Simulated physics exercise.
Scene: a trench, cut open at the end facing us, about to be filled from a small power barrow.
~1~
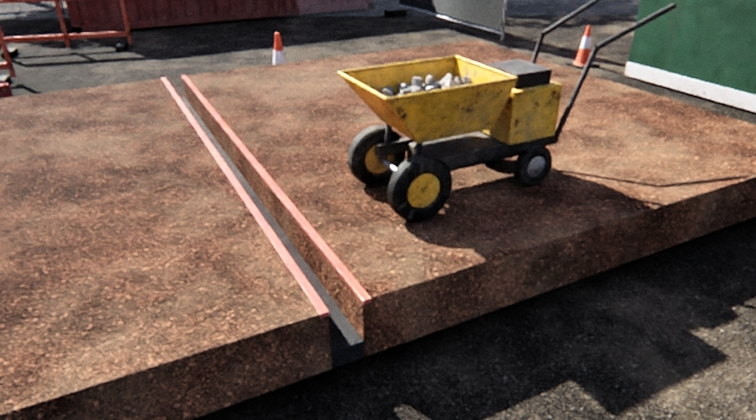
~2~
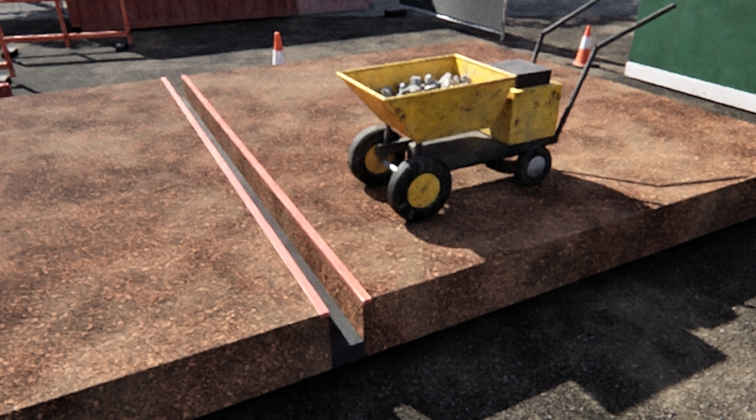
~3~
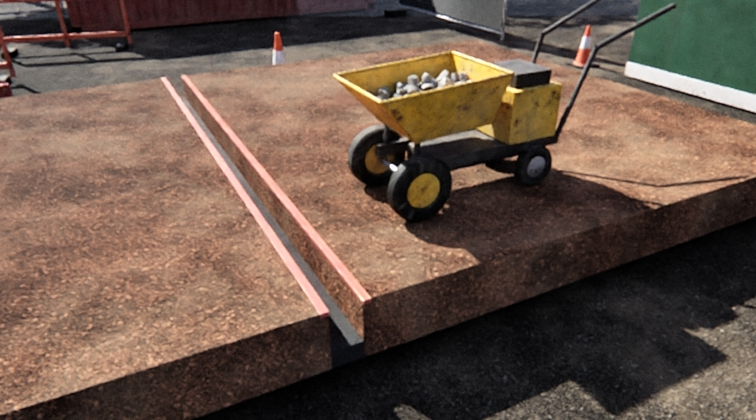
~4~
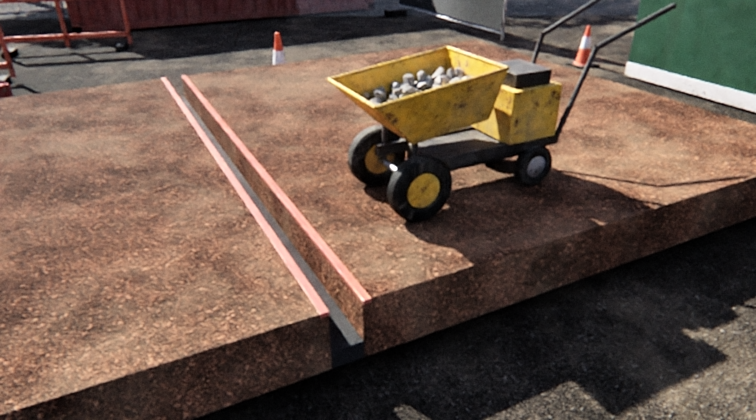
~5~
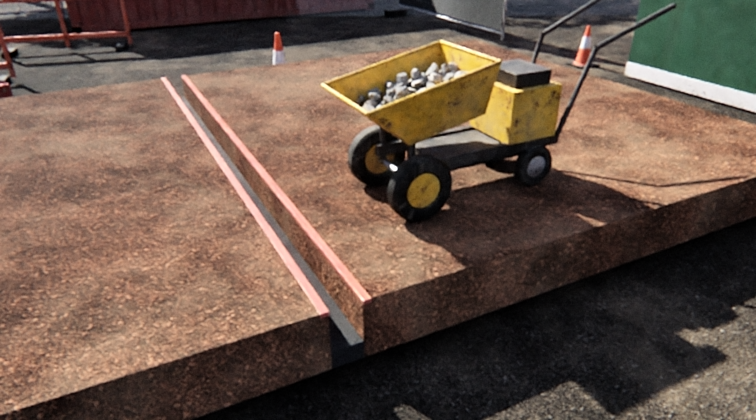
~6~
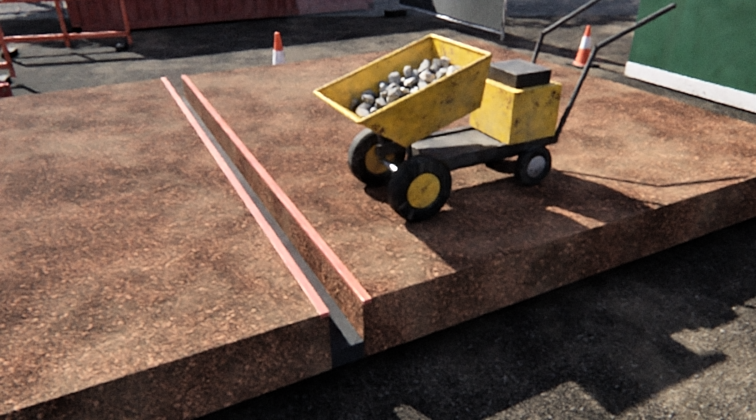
The yellow skip of a small power barrow, loaded with grey broken stones, sat level at first, then tilted gradually forward to the left, while its wheels stayed still beside a narrow, pink-edged trench.
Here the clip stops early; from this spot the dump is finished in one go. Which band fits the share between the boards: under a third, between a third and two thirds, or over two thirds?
Seems like the amount in the trench is greater than two thirds of the load.
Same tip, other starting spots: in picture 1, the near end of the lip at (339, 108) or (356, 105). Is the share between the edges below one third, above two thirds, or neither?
Lab note - position 1: Under a third; position 2: Under a third.
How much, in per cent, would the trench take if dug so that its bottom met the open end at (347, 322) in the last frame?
I'd say roughly 50 in a hundred.
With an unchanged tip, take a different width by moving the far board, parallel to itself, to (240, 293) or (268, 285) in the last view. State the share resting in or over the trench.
You'd get 100 % in the first case and 100 % in the second.
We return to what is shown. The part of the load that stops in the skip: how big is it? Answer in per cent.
It is some 5 percent.
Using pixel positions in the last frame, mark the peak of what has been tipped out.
I'd place the summit at about pixel (281, 235).
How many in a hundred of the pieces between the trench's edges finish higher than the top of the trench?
About 10 %.
Soon after the last picture, skip tipped steeply; all in the skip.
A little later, skip tipped steeply; most in the skip; a small part in or heaped over the trench; a stray few beyond it.
Later still, skip tipped right over; a small part in the skip; a stray few short of the trench; most in or heaped over the trench; a small part beyond it.
By the end, skip tipped right over; a small part in the skip; a stray few short of the trench; most in or heaped over the trench; a small part beyond it.
